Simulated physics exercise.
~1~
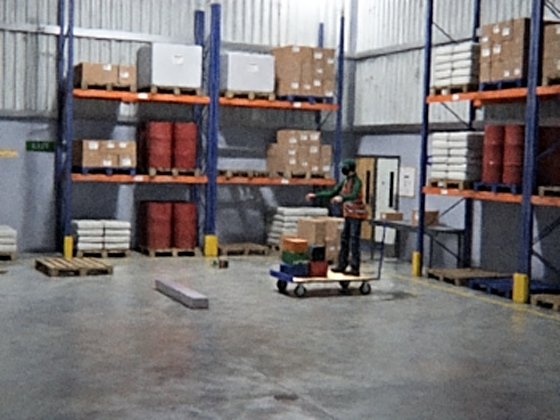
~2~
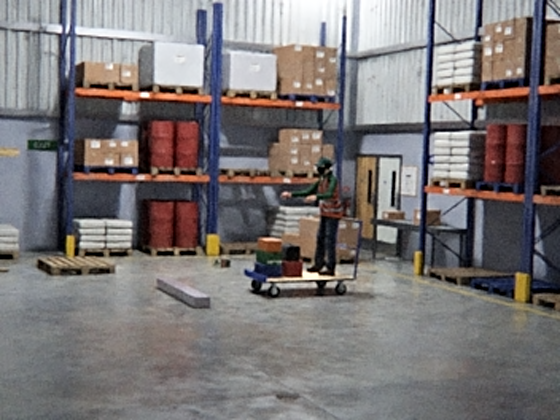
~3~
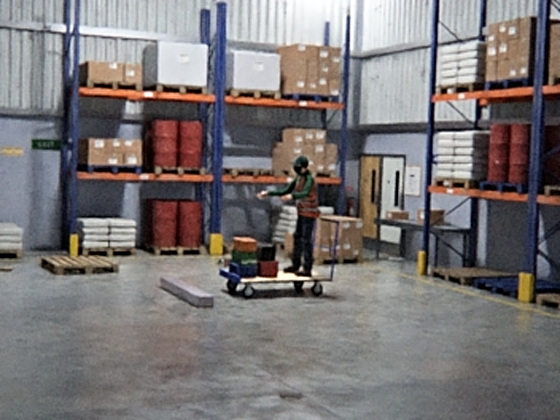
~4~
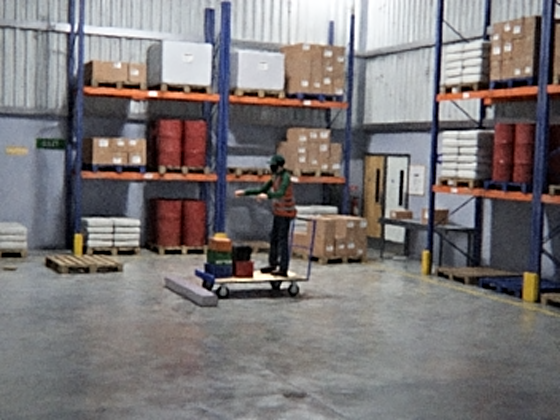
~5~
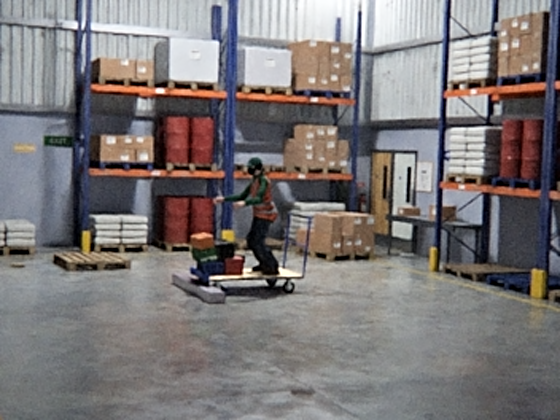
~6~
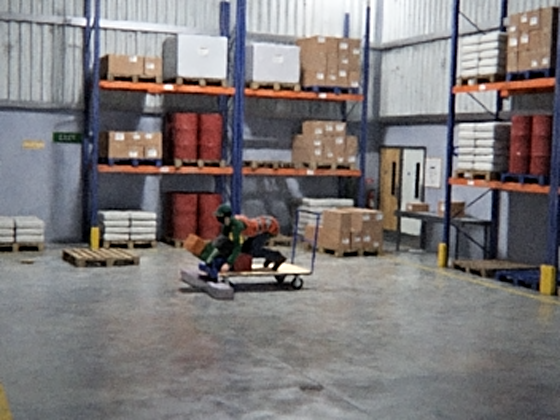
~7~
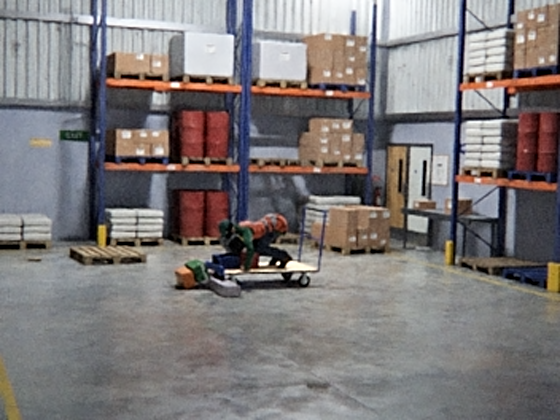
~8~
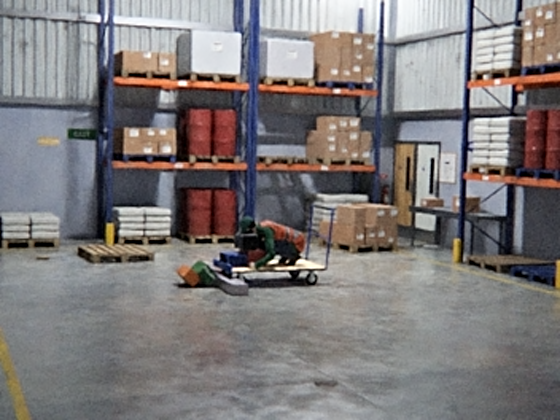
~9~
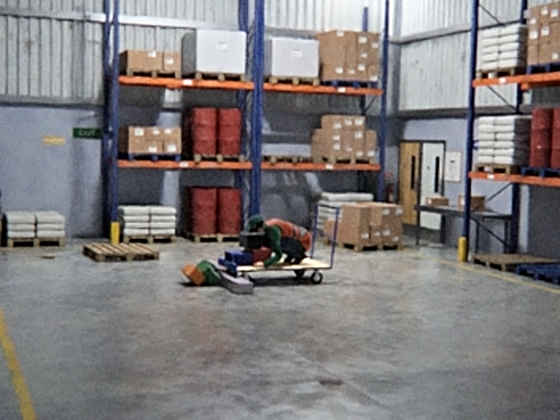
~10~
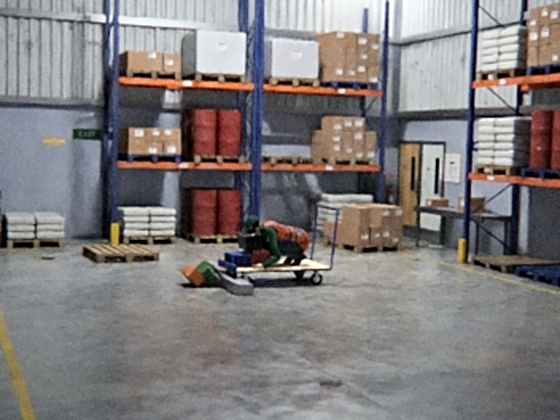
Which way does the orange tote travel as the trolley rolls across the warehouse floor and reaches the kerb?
The orange tote travels to the left, riding on the trolley and then tumbling over the kerb onto the floor.
